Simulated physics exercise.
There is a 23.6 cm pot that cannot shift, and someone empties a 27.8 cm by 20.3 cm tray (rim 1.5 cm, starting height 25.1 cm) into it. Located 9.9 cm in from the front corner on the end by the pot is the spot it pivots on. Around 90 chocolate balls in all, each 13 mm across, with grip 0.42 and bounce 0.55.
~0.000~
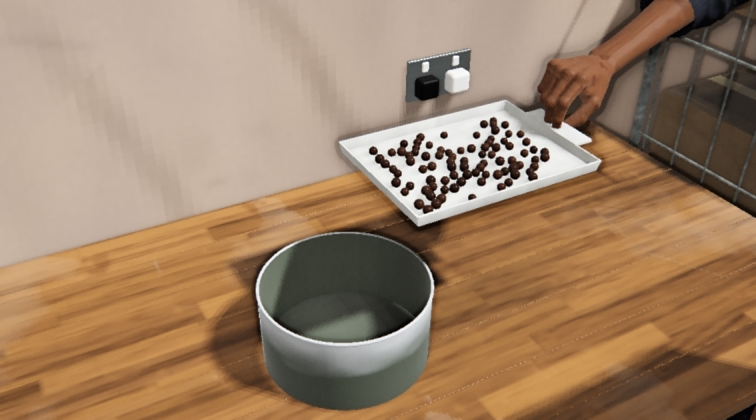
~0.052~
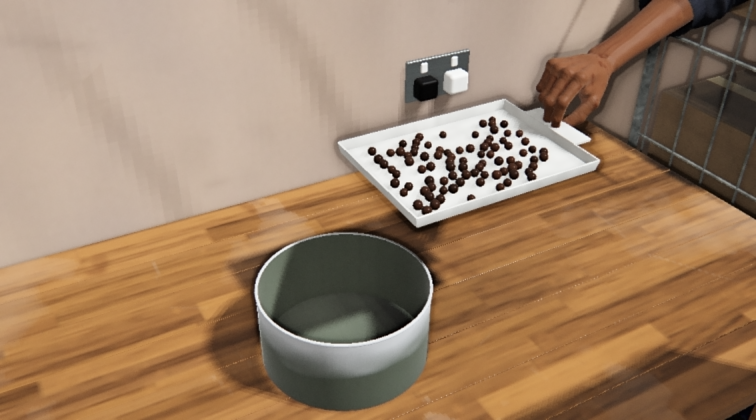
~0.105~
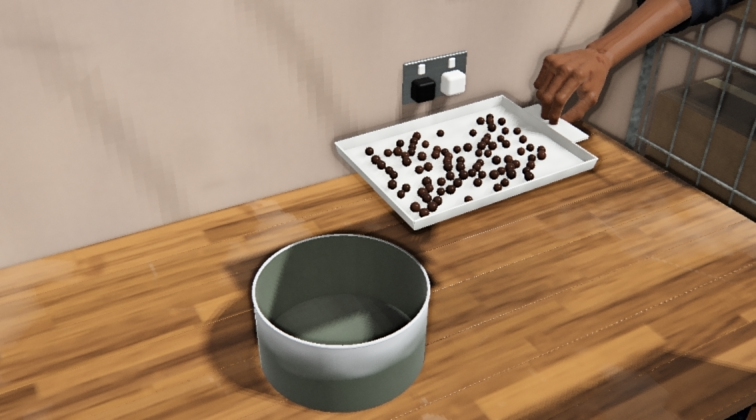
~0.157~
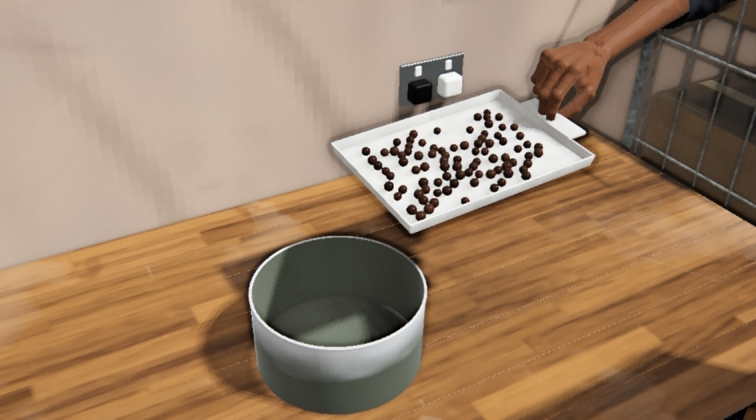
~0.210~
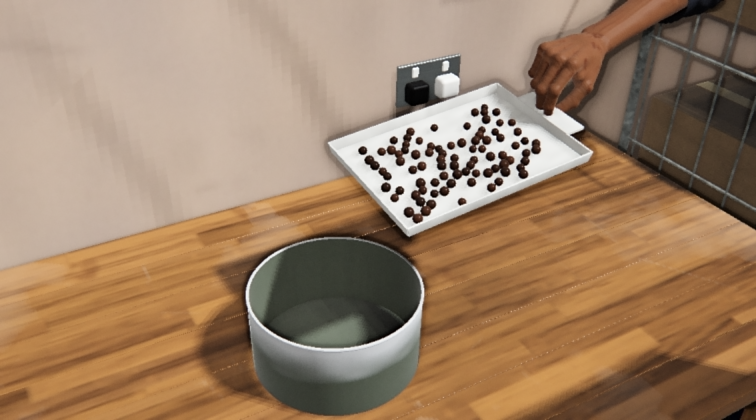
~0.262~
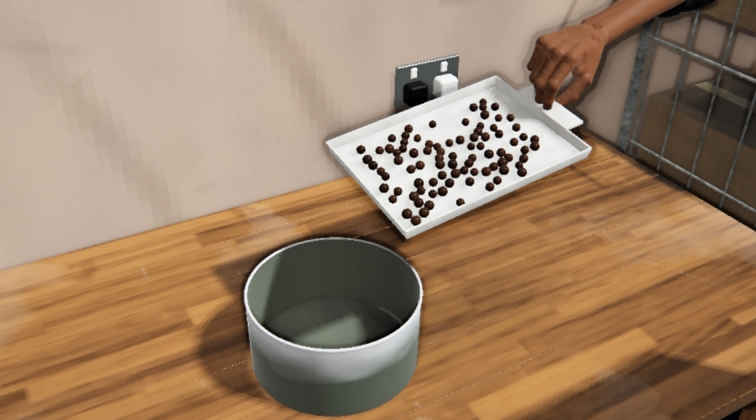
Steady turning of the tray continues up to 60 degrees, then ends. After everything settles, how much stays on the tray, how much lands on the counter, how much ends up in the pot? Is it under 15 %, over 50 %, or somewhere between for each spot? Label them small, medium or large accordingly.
Tray - large, counter - small, pot - small.
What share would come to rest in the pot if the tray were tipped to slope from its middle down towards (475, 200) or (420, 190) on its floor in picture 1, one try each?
That would be close to 0 per cent, then close to 5 per cent.
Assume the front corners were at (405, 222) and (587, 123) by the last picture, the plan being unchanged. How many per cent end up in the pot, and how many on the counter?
The pot gets 5 and the counter 0.
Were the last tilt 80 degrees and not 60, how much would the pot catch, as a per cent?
Around 0 per cent, then.
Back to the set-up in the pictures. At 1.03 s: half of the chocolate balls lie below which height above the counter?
The halfway mark is near 28 cm.
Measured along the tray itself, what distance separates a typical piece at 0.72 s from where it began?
About 7 cm.
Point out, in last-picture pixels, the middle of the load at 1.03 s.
Near (423, 192).
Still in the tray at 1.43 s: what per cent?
95%, roughly.
Then, at 0.72 s, tilt 34 degrees; the tray holds 100 %, the pot 0 %.
Then, at 1.03 s, tilt 50 degrees; the tray holds 100 %, the pot 0 %.
After 1.43 s, tilt 60 degrees; the tray holds 95 %, the pot 0 %.
At rest (2.2 s), tray 95 %, counter 0 %, pot 0 %.
